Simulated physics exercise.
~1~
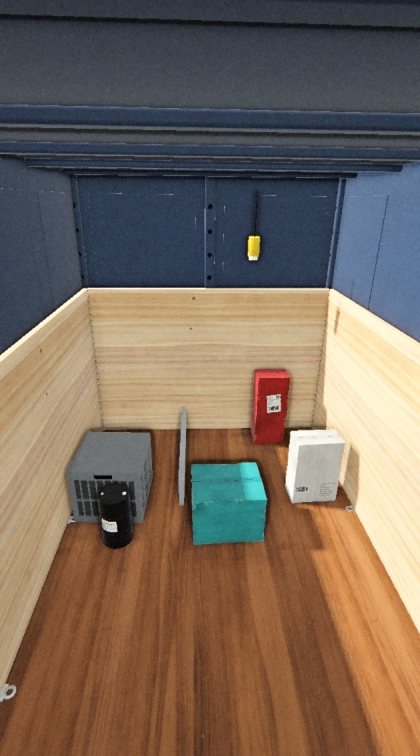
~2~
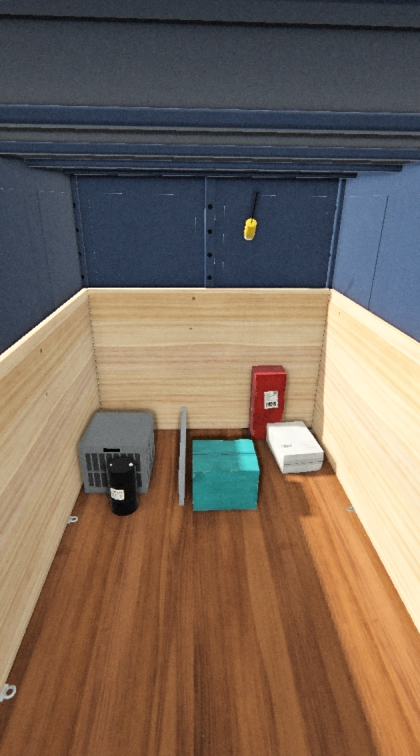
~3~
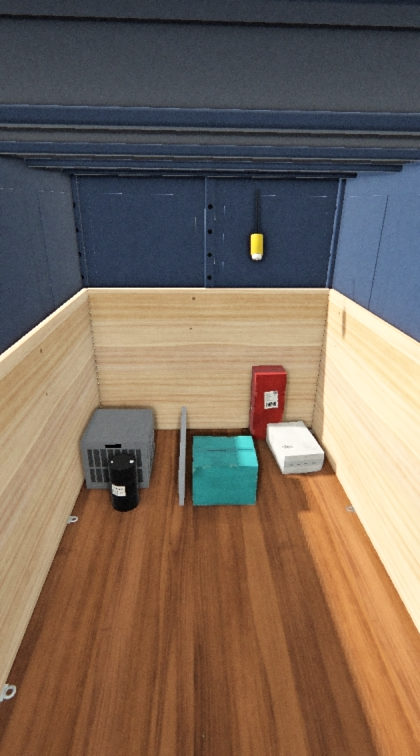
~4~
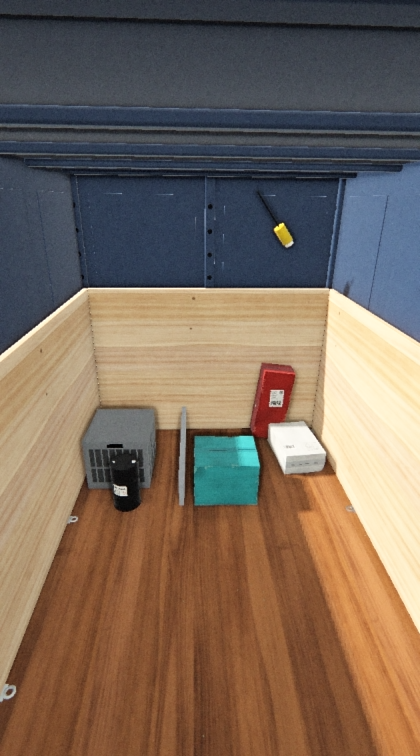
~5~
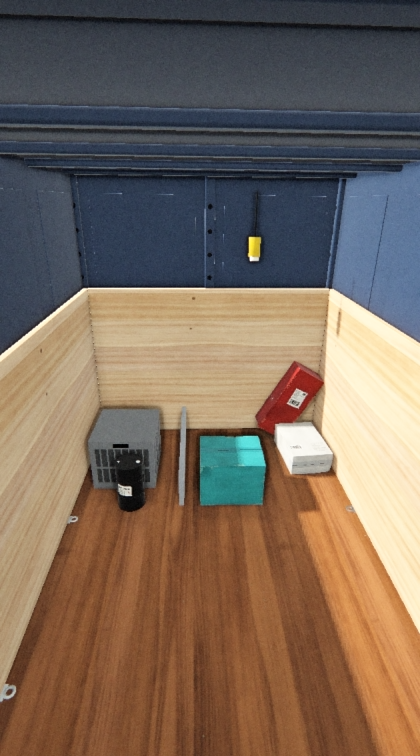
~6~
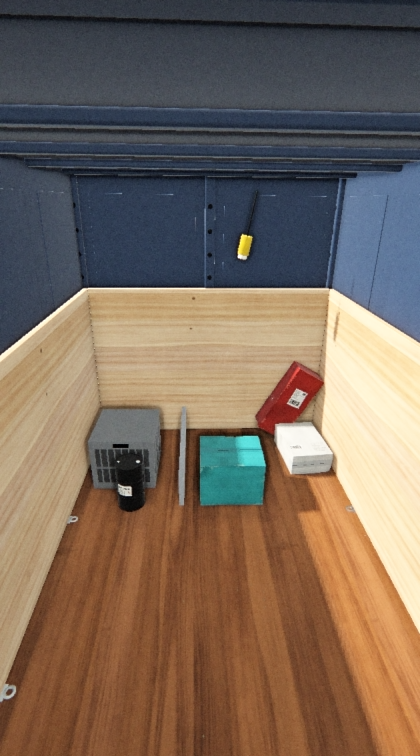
White box tipping flat as items slide forward in a van, then red box tilting right and staying leaning against the side.
